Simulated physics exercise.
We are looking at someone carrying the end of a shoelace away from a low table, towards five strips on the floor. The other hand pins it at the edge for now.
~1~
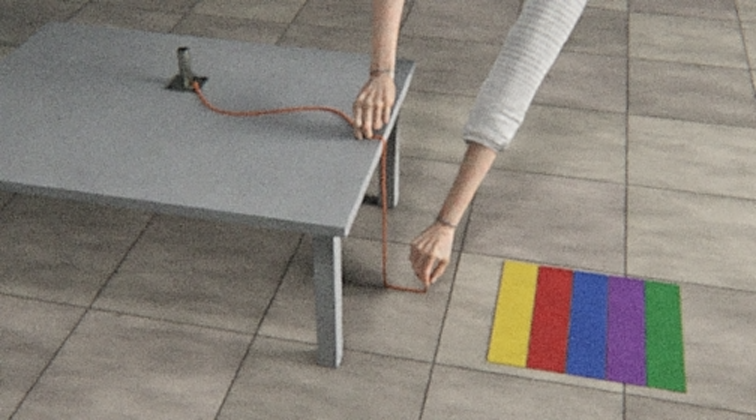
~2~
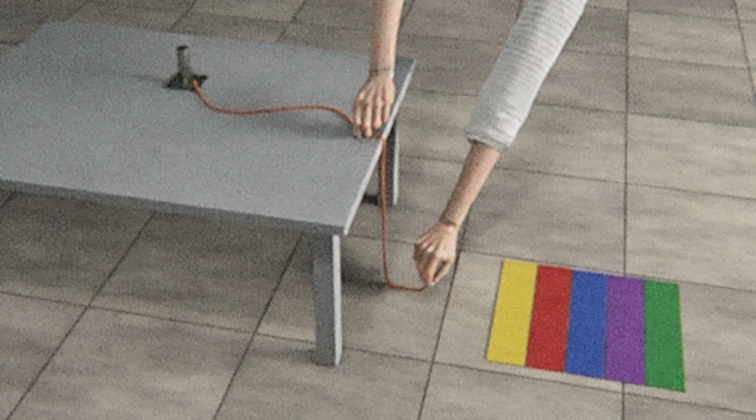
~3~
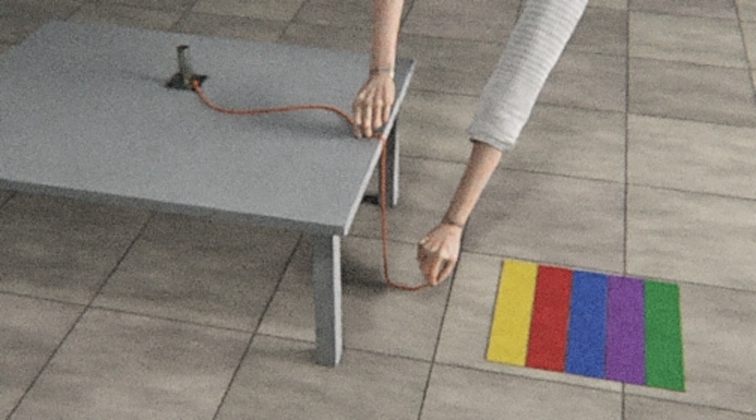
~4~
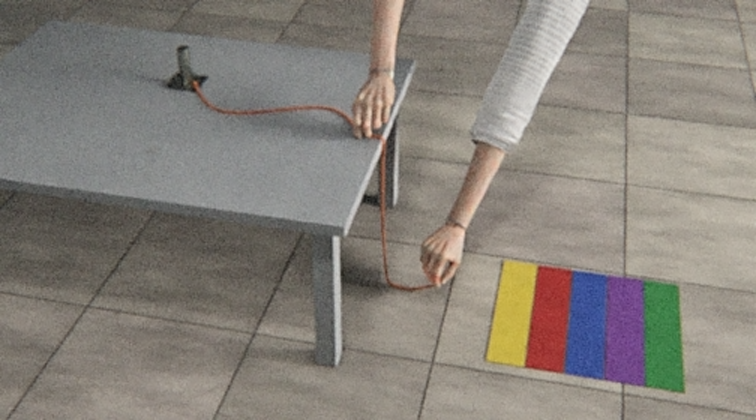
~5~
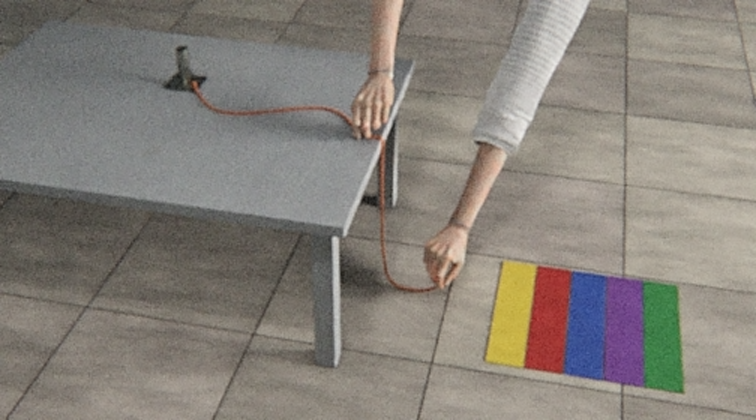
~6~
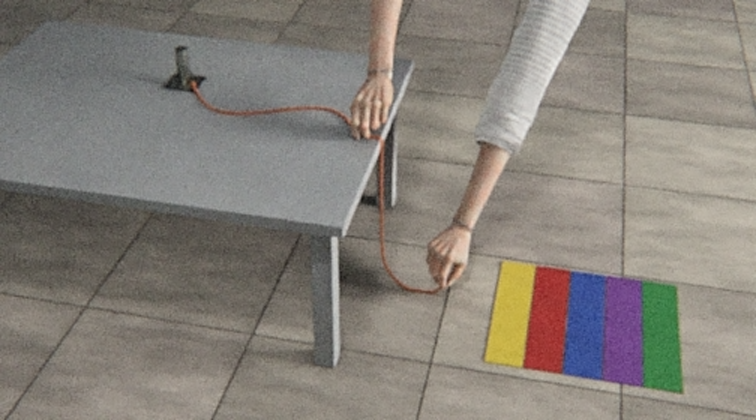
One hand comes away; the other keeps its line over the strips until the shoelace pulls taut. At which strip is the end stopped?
Over blue.
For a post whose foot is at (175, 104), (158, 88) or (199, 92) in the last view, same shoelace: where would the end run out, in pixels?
The places are (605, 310), (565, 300) and (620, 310).
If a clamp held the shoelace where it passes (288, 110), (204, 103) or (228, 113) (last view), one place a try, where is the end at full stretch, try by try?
Try by try, around (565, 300), (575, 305) and (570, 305).
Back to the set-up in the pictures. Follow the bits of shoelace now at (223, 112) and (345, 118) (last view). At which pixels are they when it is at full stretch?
The first at (254, 99), the second at (369, 128).
Soon after, end near (534, 297); over red.
Then, end near (571, 303); over blue.
At full stretch, end near (593, 306); over blue. The end stops over the blue strip.
